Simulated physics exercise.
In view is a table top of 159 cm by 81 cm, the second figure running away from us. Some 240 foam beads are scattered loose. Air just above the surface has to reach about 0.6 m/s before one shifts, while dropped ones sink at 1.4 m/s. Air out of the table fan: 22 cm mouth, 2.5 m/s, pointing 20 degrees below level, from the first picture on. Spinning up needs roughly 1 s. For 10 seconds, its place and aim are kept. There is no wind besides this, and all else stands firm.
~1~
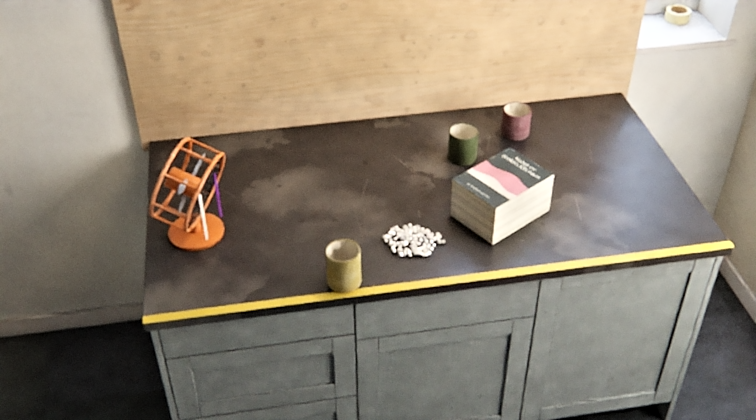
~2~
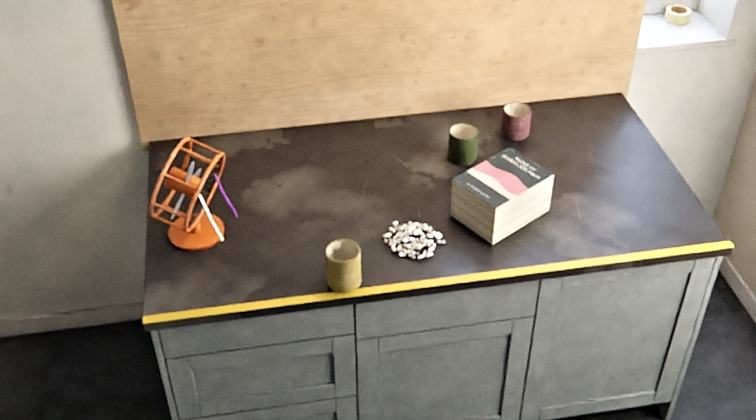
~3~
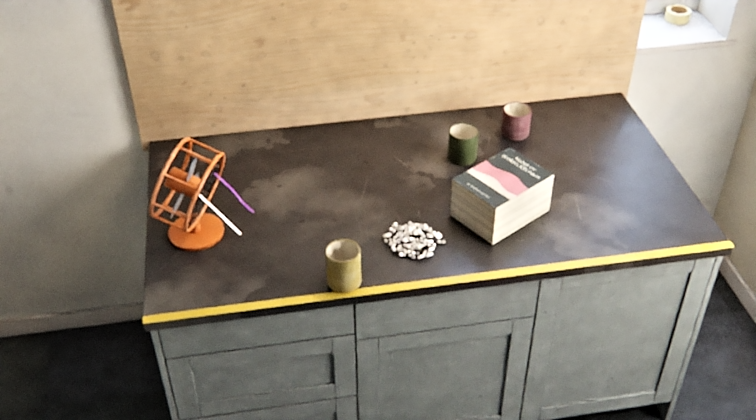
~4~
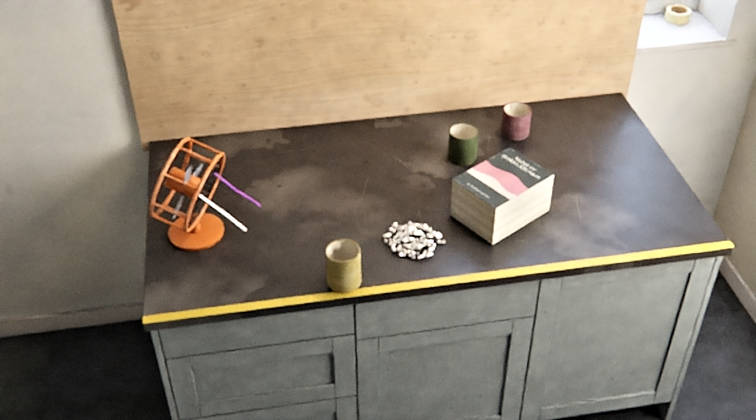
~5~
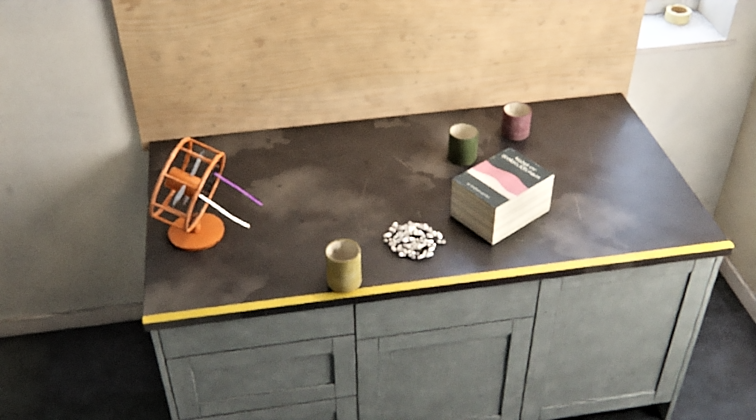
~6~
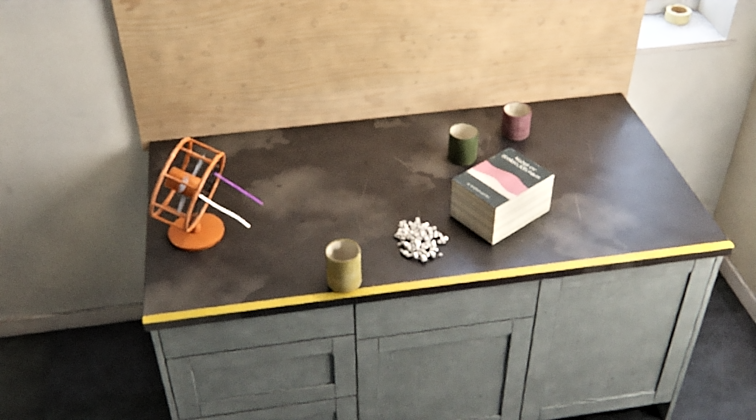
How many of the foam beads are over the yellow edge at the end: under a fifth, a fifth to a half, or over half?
I reckon the share over that edge will outnumber the rest.
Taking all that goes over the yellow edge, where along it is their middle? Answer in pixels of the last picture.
Somewhere about (529, 274).
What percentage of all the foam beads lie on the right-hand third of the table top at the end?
Share at the end: Close to 5 %.
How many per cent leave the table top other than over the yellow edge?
It comes out at some 5 %.
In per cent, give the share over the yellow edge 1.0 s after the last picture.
80 % or thereabouts.
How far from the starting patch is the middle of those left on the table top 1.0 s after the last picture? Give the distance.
The centre sits some 60 cm from where it began.
Then, 1.0 s after the last picture, 80 % are over the yellow edge; the middle of those still in play is near (555, 145); 77 % have settled or left.
Then, 2.2 s after the last picture, 82 % are over the yellow edge; 92 % have settled or left.
Then, 4.6 s after the last picture, 88 % are over the yellow edge; 96 % have settled or left.
Then, 9.1 s after the last picture, at the end, 89 % are over the yellow edge.
